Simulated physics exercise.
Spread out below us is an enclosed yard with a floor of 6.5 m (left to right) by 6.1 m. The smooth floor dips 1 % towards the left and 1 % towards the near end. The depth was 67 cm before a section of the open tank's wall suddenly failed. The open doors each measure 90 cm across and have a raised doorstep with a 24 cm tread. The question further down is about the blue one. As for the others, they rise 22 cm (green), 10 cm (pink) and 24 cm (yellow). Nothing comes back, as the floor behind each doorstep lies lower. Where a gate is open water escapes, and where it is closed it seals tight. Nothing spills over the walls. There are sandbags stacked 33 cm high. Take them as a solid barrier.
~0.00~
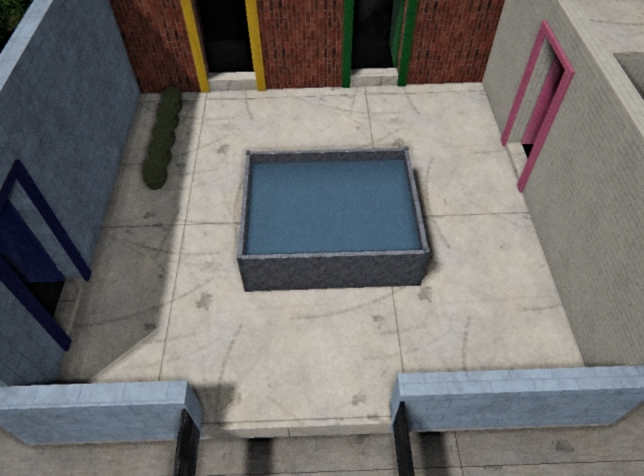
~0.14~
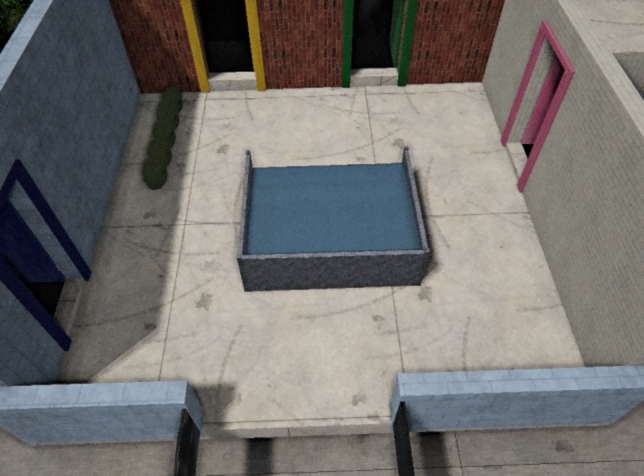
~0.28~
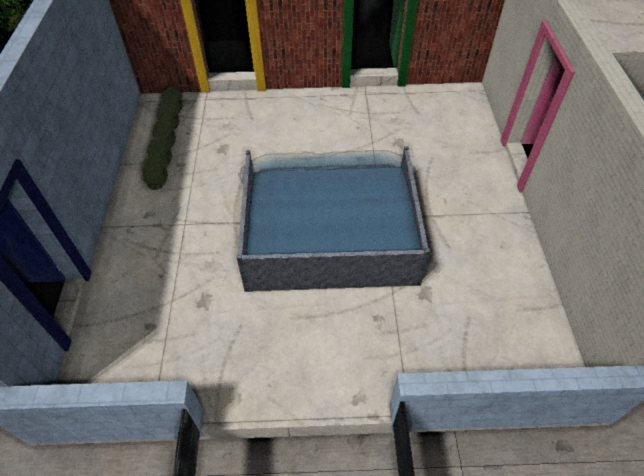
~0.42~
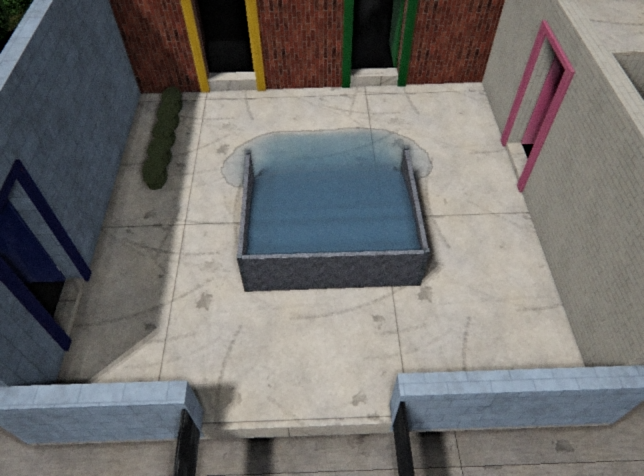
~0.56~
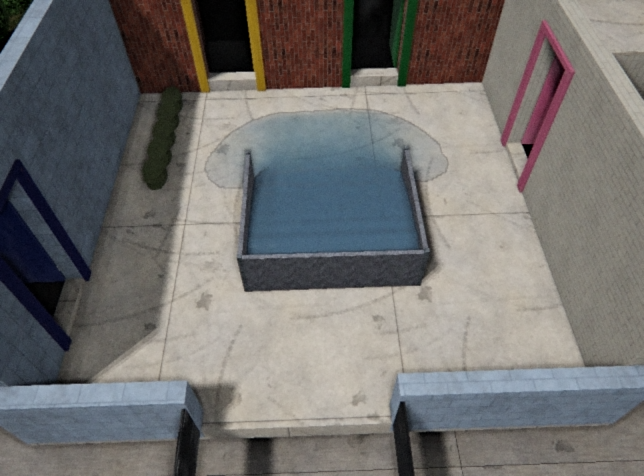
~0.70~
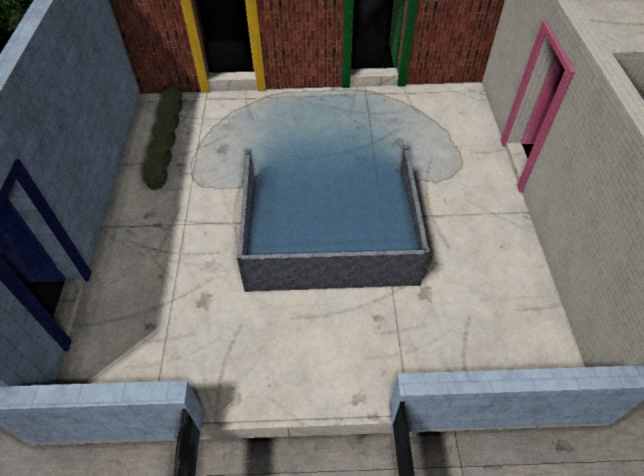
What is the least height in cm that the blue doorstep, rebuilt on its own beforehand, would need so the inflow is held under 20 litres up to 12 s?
Around 9.5 cm would be enough.
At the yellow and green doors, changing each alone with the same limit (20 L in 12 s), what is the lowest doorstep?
About 21 cm at yellow and 27 cm at green.
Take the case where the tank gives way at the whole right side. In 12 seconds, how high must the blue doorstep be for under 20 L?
Required height: Approx. 14.0 cm.
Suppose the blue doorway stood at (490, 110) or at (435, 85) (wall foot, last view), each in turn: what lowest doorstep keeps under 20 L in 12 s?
In turn: About 21 cm, about 16 cm.
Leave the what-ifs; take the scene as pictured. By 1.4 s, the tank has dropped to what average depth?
Mean depth: Approx. 32 cm.
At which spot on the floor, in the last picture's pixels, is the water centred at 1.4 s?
Around (324, 177).
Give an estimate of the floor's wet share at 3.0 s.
Close to 40 per cent is wet.
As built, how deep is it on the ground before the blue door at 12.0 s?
Some 11.5 centimetres.
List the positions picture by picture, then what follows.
In the first frame, the open tank at (330, 202) is whole and still, 67 cm deep; the blue door at (45, 267) is dry.
In the second frame, the front is at a hidden place, 0.3 m from the gap on the far side; 0.6 m2 of floor is wet, 67 cm left at the back.
In the third frame, the gap is on the far side, the front 0.7 m out at a hidden place; the back of the open tank holds 67 cm.
In the fourth frame, the gap is on the far side, the front 1.3 m out at (276, 134); the back of the open tank holds 65 cm.
In the fifth frame, the front is at (306, 113), 1.8 m from the gap on the far side; 5.5 m2 of floor is wet, 57 cm left at the back.
In the sixth frame, the gap is on the far side, the front 2.4 m out at (284, 96); the back of the open tank holds 57 cm; 2.9 m in a straight line remain to the blue door at (45, 267).
After 1.4 s water covers 35 % of the floor, deepest (41 cm) near (312, 93); it has not reached the blue door.
After 3.0 s water covers 40 % of the floor, deepest (34 cm) near (186, 109); it has not reached the blue door.
After 12.0 s water covers 90 % of the floor, deepest (14 cm) near (48, 415); 11 cm at the blue door, 16 litres in over its 10 cm doorstep.
At the blue door as built, the water arrived by 3.8 s and peaked near 13 cm at 8.6 s.
Run again over the same 12 s with other heights there, 31 litres in over 8.5 cm, 6 litres over 11.5 cm. The limit of 20 litres is kept from about 9.5 cm up.
